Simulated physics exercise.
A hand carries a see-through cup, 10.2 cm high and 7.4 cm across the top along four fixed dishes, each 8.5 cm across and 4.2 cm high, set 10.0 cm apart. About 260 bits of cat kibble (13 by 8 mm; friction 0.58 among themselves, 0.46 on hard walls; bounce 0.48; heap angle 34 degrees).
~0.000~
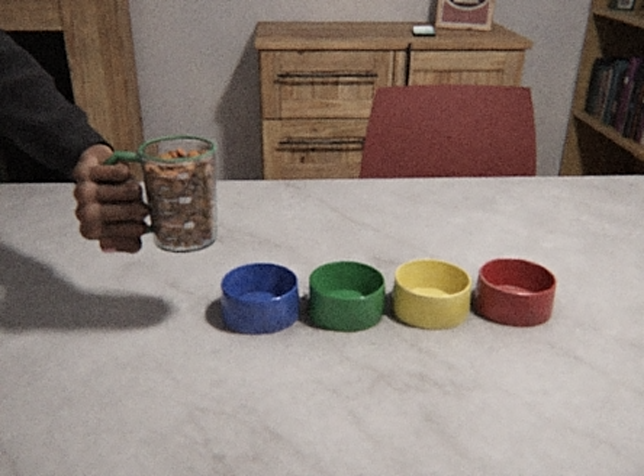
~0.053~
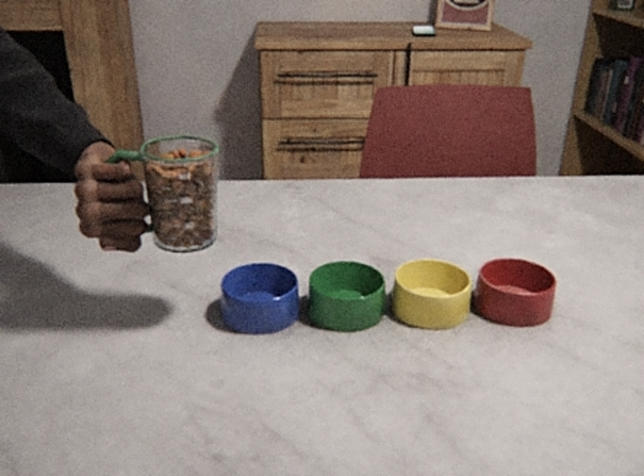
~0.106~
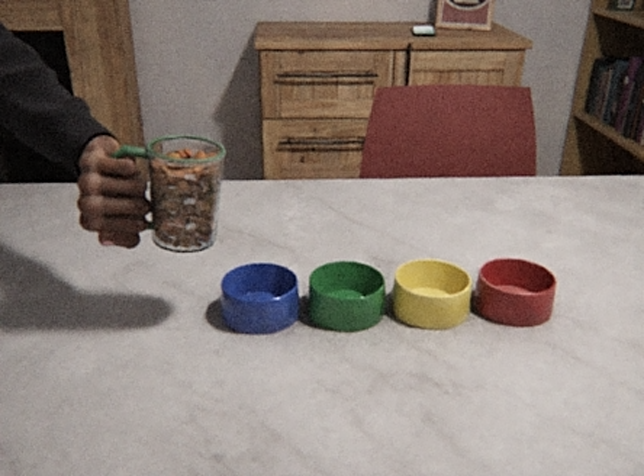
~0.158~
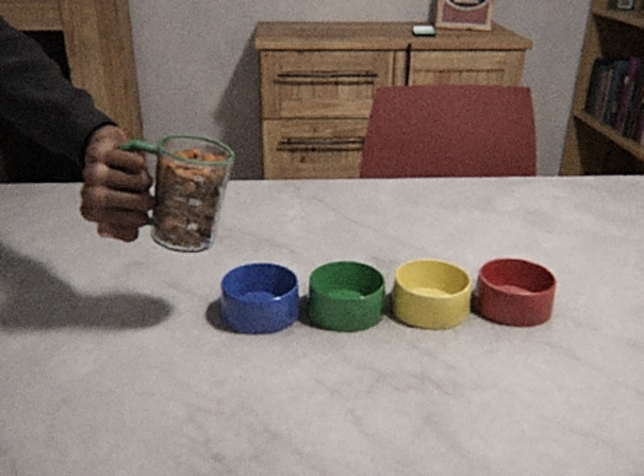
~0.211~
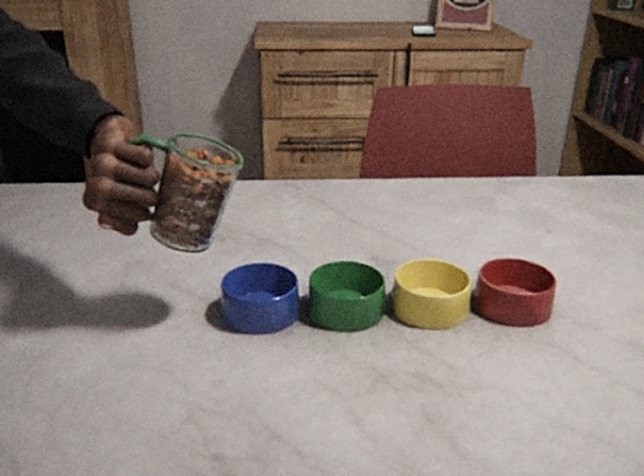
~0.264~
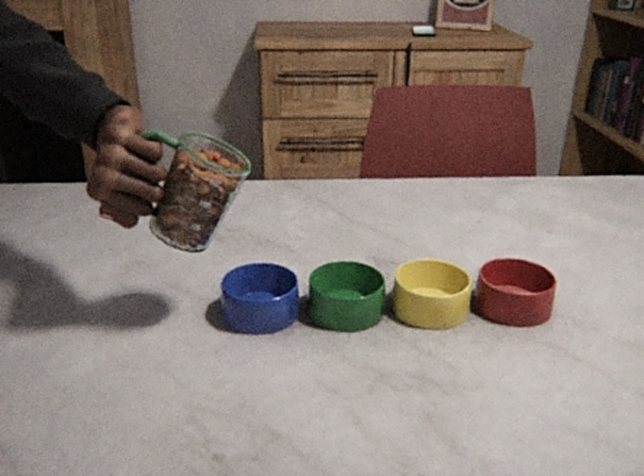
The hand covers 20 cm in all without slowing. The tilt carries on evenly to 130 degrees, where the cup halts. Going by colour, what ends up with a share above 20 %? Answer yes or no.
Red dish: No; blue dish: No; green dish: Yes; yellow dish: No; on the counter: Yes.
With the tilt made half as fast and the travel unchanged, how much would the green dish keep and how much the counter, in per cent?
Green 40, counter 40.
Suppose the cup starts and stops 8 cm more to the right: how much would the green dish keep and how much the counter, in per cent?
Then: Green 30; counter 40.
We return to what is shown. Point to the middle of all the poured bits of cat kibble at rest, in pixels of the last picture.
At about (337, 297).
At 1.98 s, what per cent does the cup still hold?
Roughly 0 per cent.
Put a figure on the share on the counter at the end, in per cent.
Roughly 30 per cent.
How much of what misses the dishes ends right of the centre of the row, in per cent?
About 10 per cent.
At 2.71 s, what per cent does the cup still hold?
Some 0 per cent of the load.
Then, at 1.30 s, tilt 130 degrees; cup holds 5 %, blue 5 %, green 60 %.
After 1.98 s, tilt 130 degrees; cup holds 0 %, blue 5 %, green 65 %.
After 2.71 s, tilt 130 degrees; cup holds 0 %, blue 5 %, green 65 %.
By 3.0 s all is still; red 0 %, blue 5 %, green 65 %, yellow 0 %, counter 30 %.
